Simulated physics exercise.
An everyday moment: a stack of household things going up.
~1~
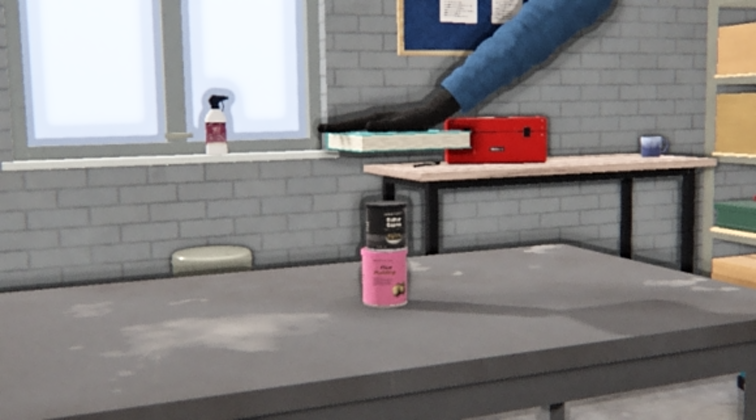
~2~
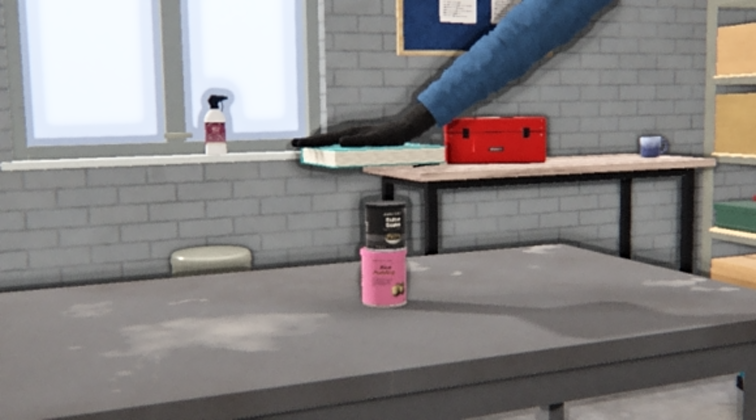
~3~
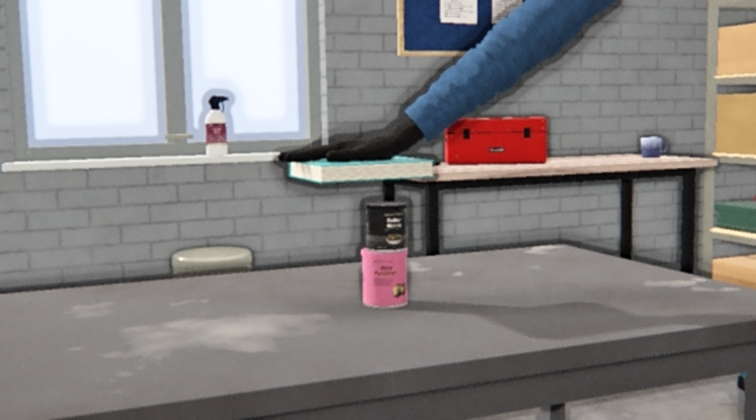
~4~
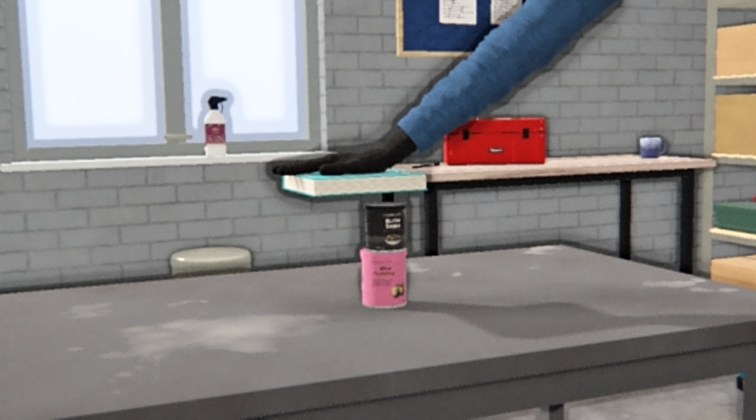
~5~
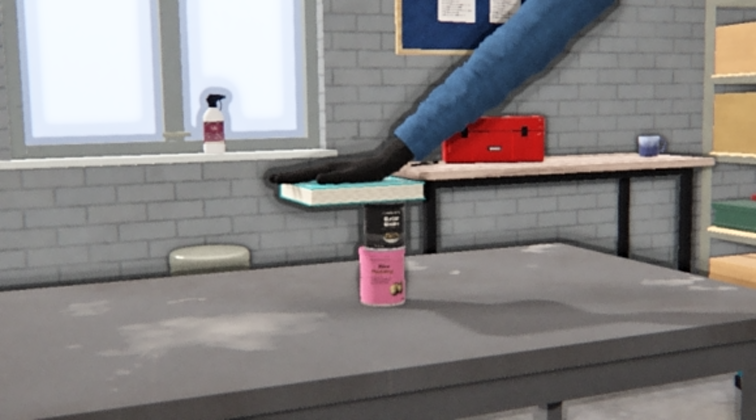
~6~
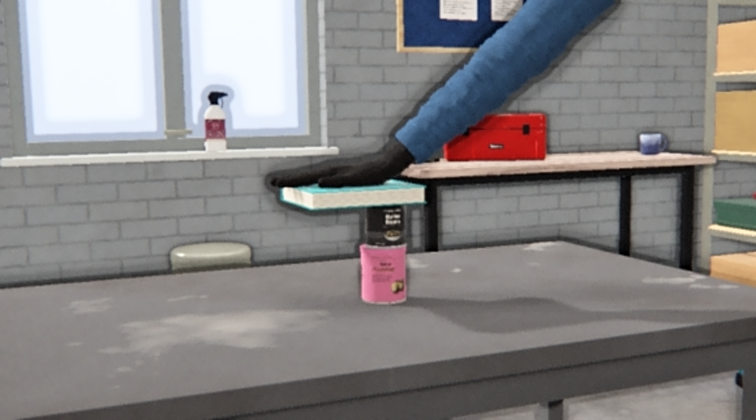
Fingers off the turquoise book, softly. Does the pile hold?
Here the pile loses its balance.
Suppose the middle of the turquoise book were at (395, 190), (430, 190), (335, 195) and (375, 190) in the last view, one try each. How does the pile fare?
First, it stays up; second, it gives way; third, it comes apart; fourth, it stays up.
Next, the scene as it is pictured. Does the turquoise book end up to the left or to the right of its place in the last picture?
It goes to the left.
Then, 0.40 s after the last picture, turquoise book now fallen.
Then, 0.60 s after the last picture, things are still on the move.
Then, 1.10 s after the last picture, nothing new.
At rest, fallen, turquoise book; the other 2 in place. Seen from the same camera at the end, turquoise book near (291, 302). The pile comes apart.
